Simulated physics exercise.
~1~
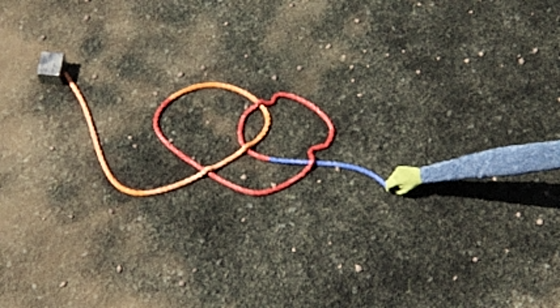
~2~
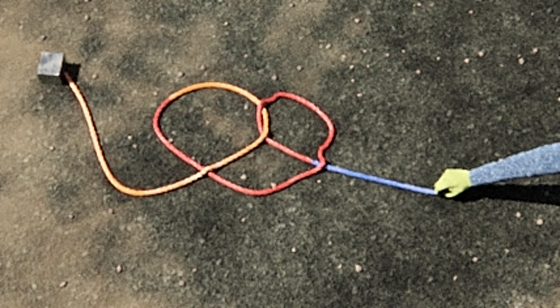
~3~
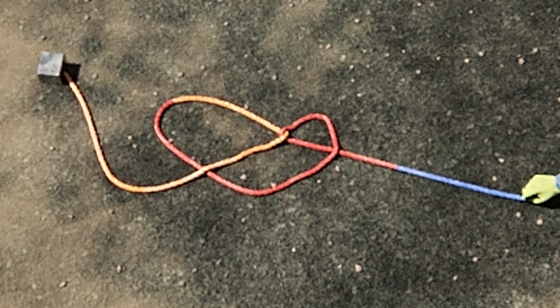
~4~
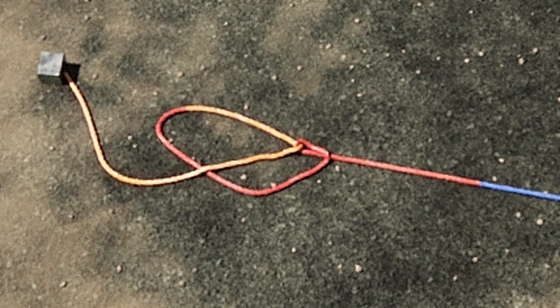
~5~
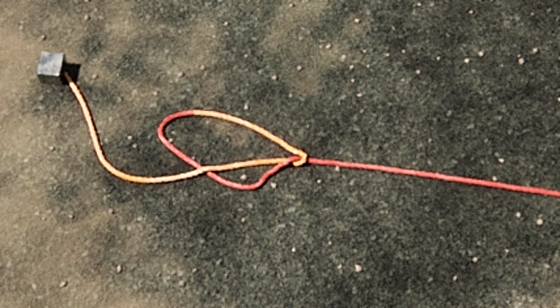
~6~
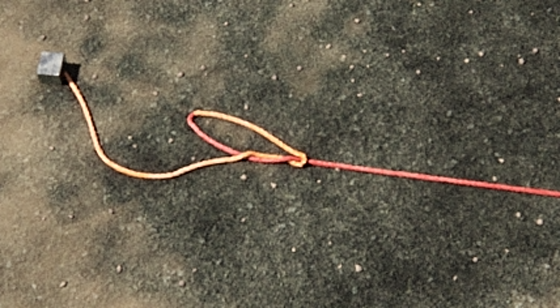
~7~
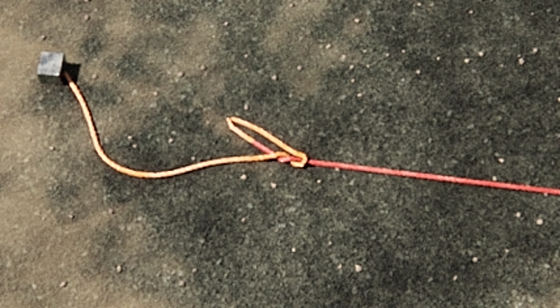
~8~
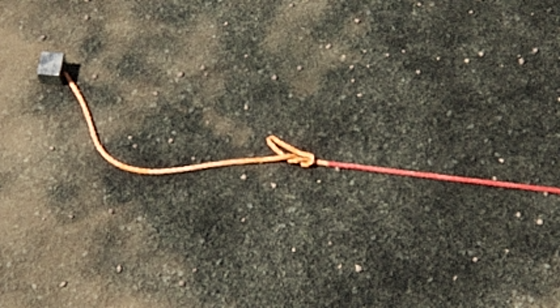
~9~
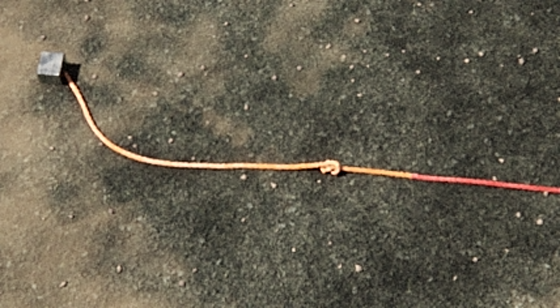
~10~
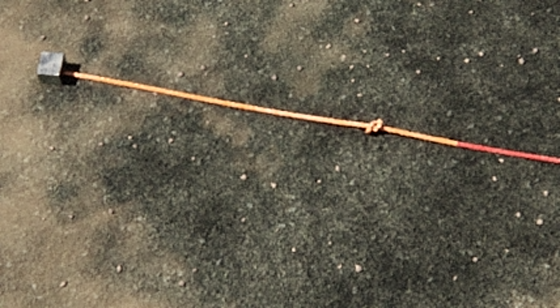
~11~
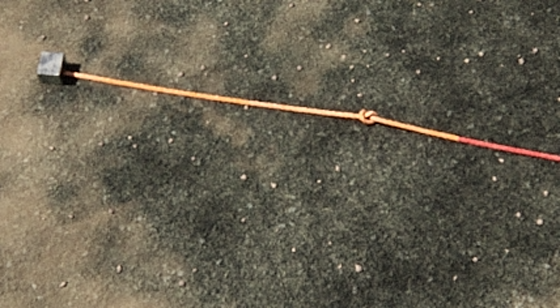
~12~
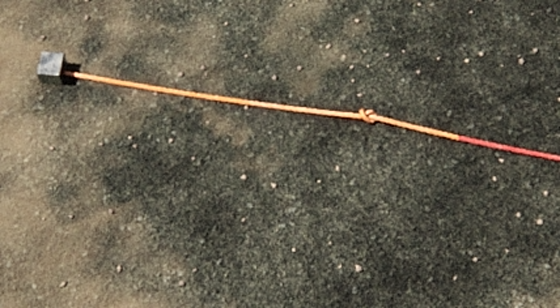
A rope coloured orange, red and blue lies in overlapping loops on dark, gritty ground, seen from above, its orange end fixed to a small grey block at the upper left. At the right, a blue-sleeved arm in a yellow-green glove holds the blue end and pulls it away to the right, out of view. The loops narrow and cross into a twist near the middle, then the remaining loop shrinks until only a small knot is left. The slack orange length lifts straight, and the rope ends taut from the block, with the tight knot still in it.
